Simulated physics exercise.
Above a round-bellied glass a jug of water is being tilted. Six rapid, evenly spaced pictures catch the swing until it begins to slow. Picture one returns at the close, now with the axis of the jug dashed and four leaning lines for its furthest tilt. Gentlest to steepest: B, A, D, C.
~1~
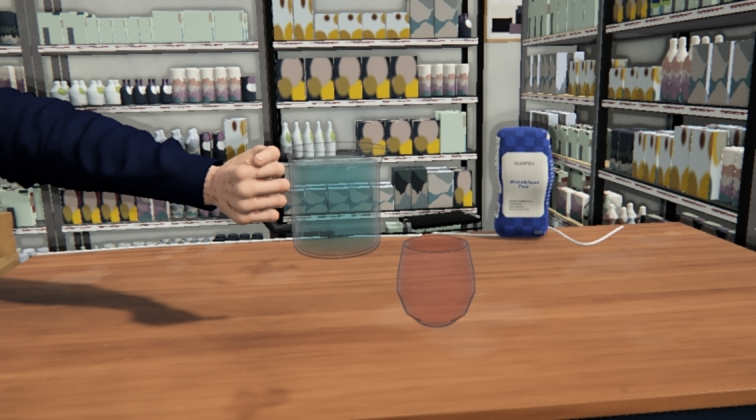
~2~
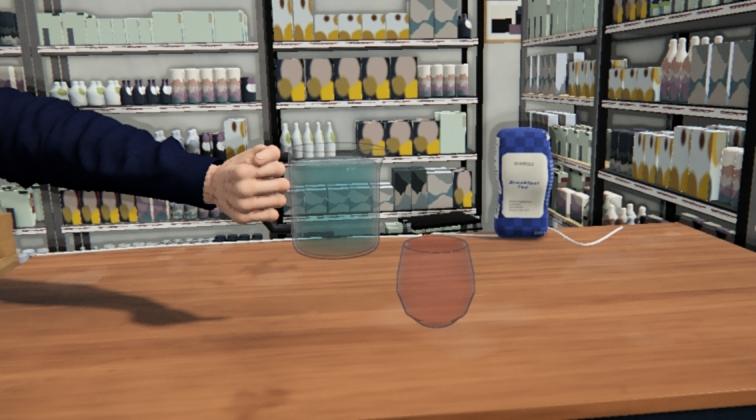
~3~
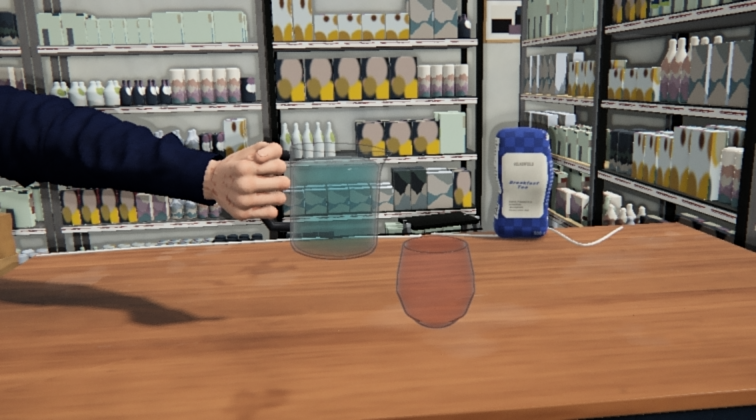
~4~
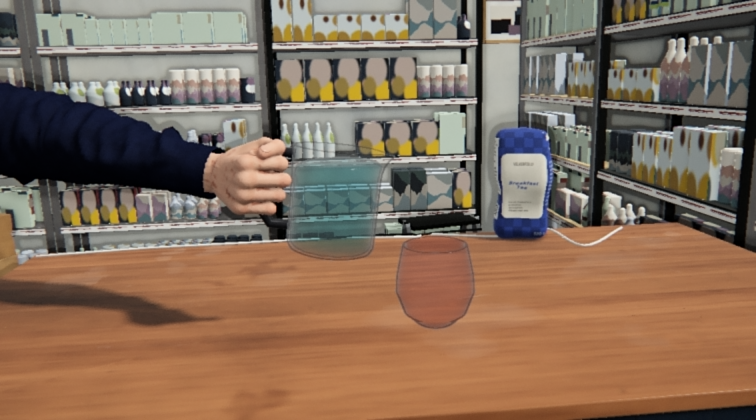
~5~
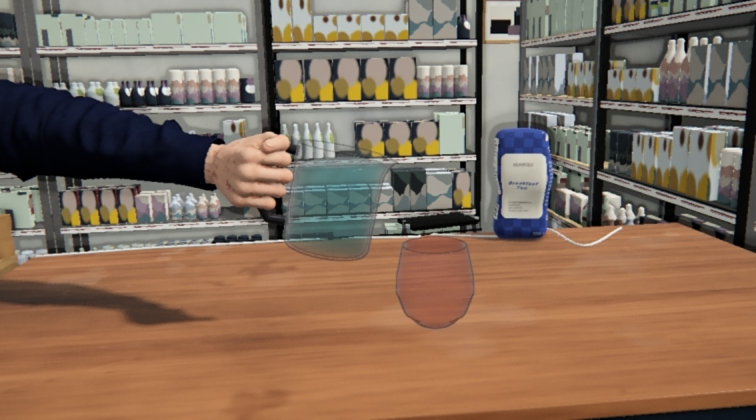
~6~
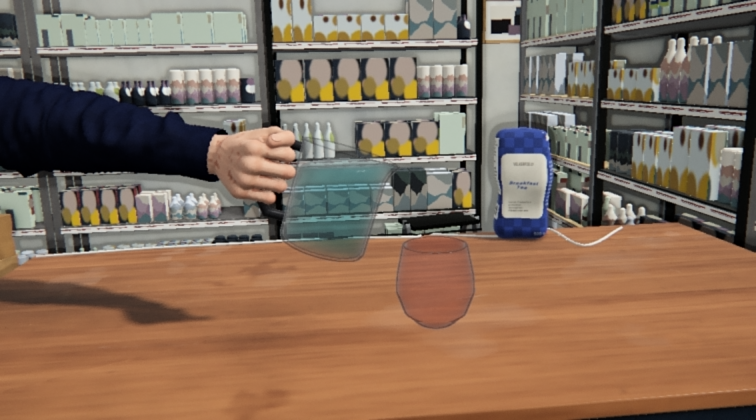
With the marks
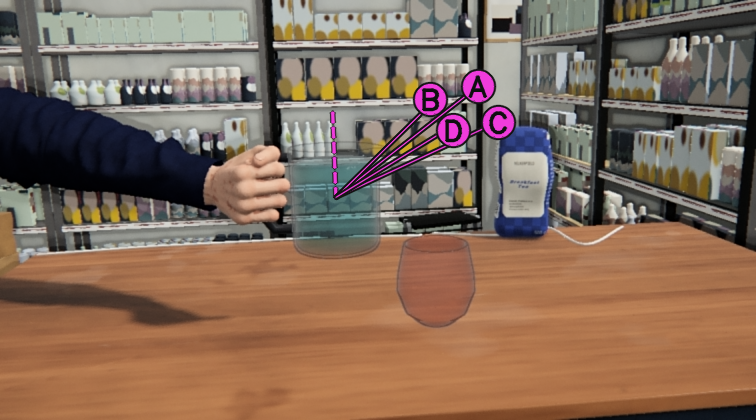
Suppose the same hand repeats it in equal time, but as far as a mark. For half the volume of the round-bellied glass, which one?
A beats the others.
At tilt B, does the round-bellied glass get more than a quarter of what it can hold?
Yes.
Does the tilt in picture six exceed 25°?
No.
In magenta, A at (465, 96); B at (420, 114); C at (482, 128); D at (436, 135).
With A, the round-bellied glass ends with about 50 % of what it can hold.
With B, the round-bellied glass ends with about 38 % of what it can hold.
With C, the round-bellied glass ends with about 75 % of what it can hold; 5 % of the water is spilt.
With D, the round-bellied glass ends with about 65 % of what it can hold.
